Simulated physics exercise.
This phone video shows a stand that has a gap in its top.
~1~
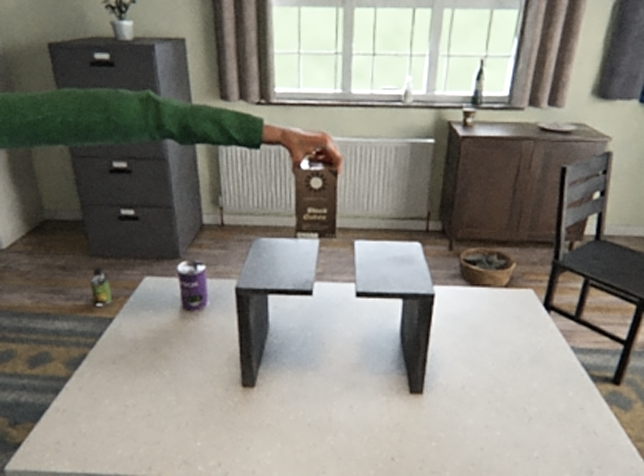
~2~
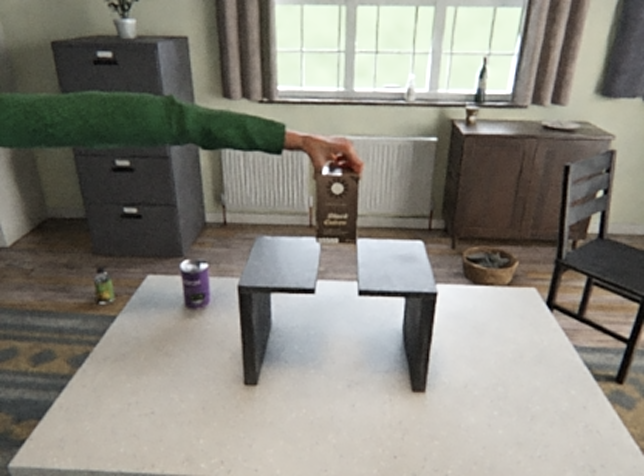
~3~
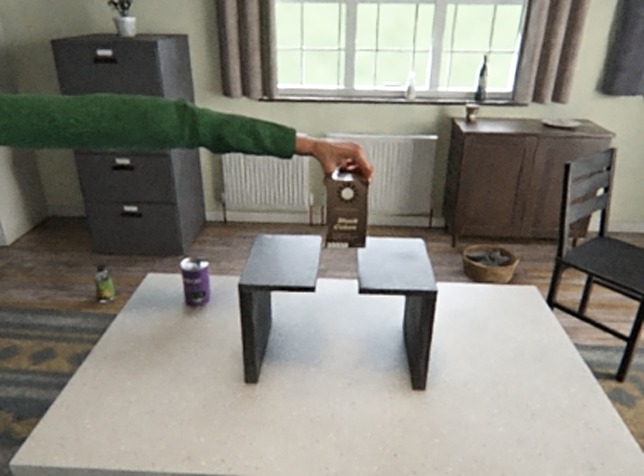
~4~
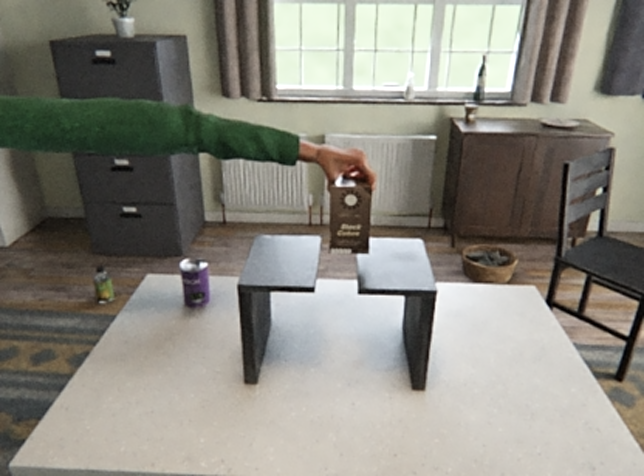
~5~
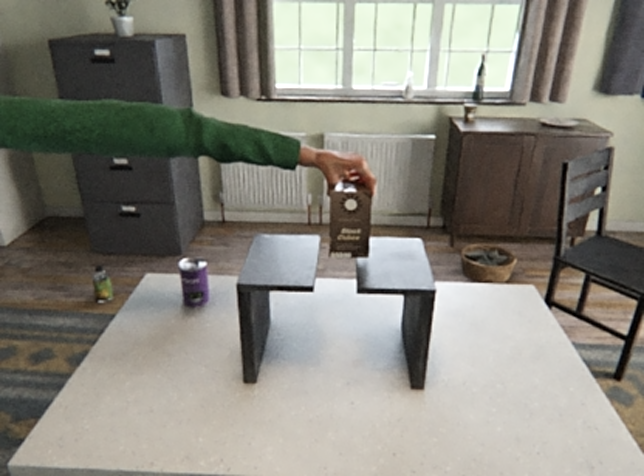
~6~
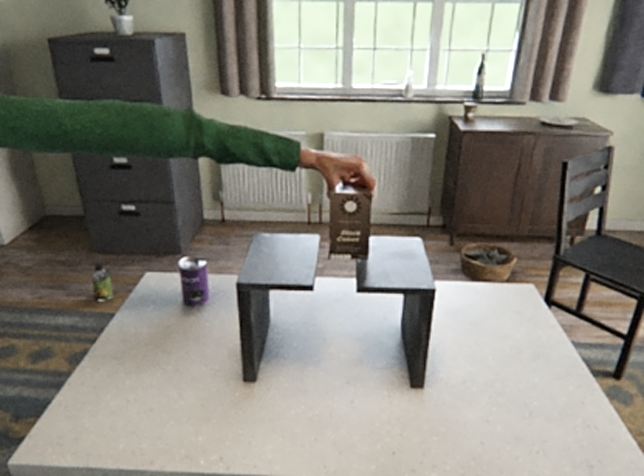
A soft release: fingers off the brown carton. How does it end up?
It stays up.
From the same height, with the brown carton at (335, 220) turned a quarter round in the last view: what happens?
It falls clear through.
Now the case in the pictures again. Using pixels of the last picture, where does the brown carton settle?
Near pixel (326, 242).
Then, 0.20 s on from there, brown carton turned 4° from how it was put near (347, 227).
Then, 0.30 s on from there, brown carton turned 23° from how it was put near (336, 232).
Then, 0.40 s on from there, brown carton turned 64° from how it was put near (324, 240).
Then, 0.80 s on from there, brown carton turned 71° from how it was put near (325, 241).
In the end, toppled on the stand or table, brown carton; purple tin unmoved. At the end, from the last picture's camera, brown carton near (326, 242). The carton stays on top.
